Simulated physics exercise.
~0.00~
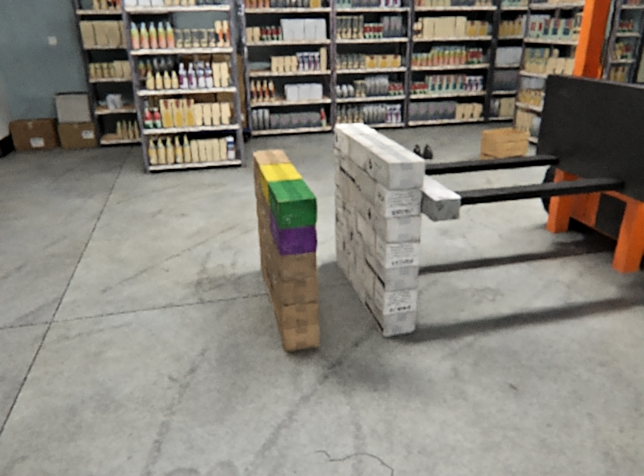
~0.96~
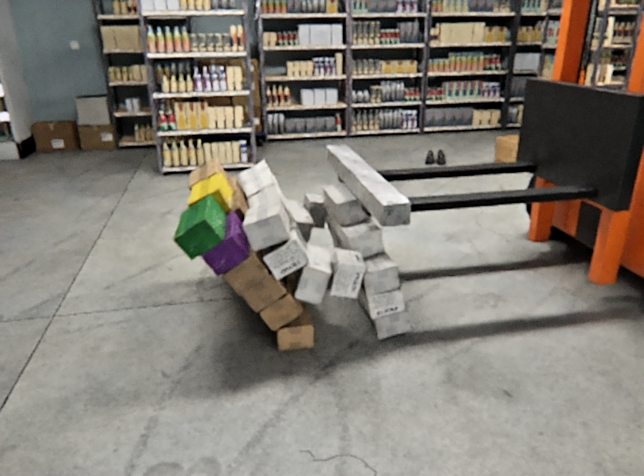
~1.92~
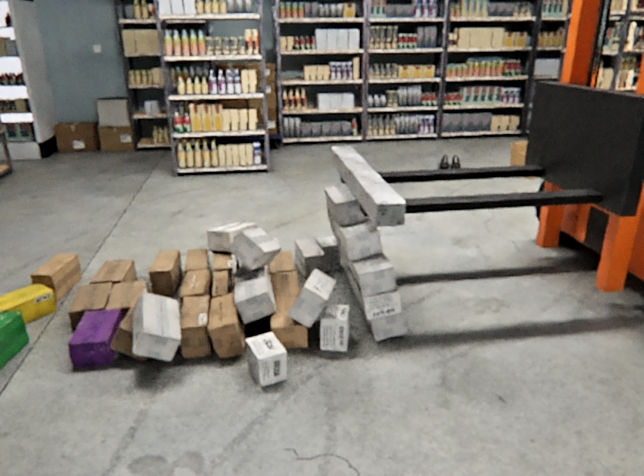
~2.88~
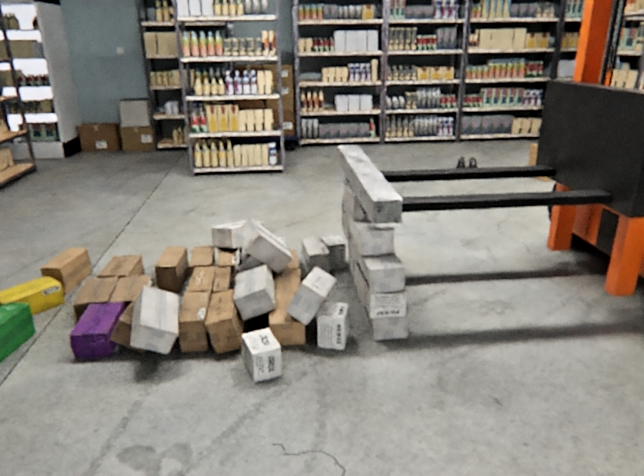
A beam on a forklift topples stacked boxes leftward, leaving the colored ones on the floor.
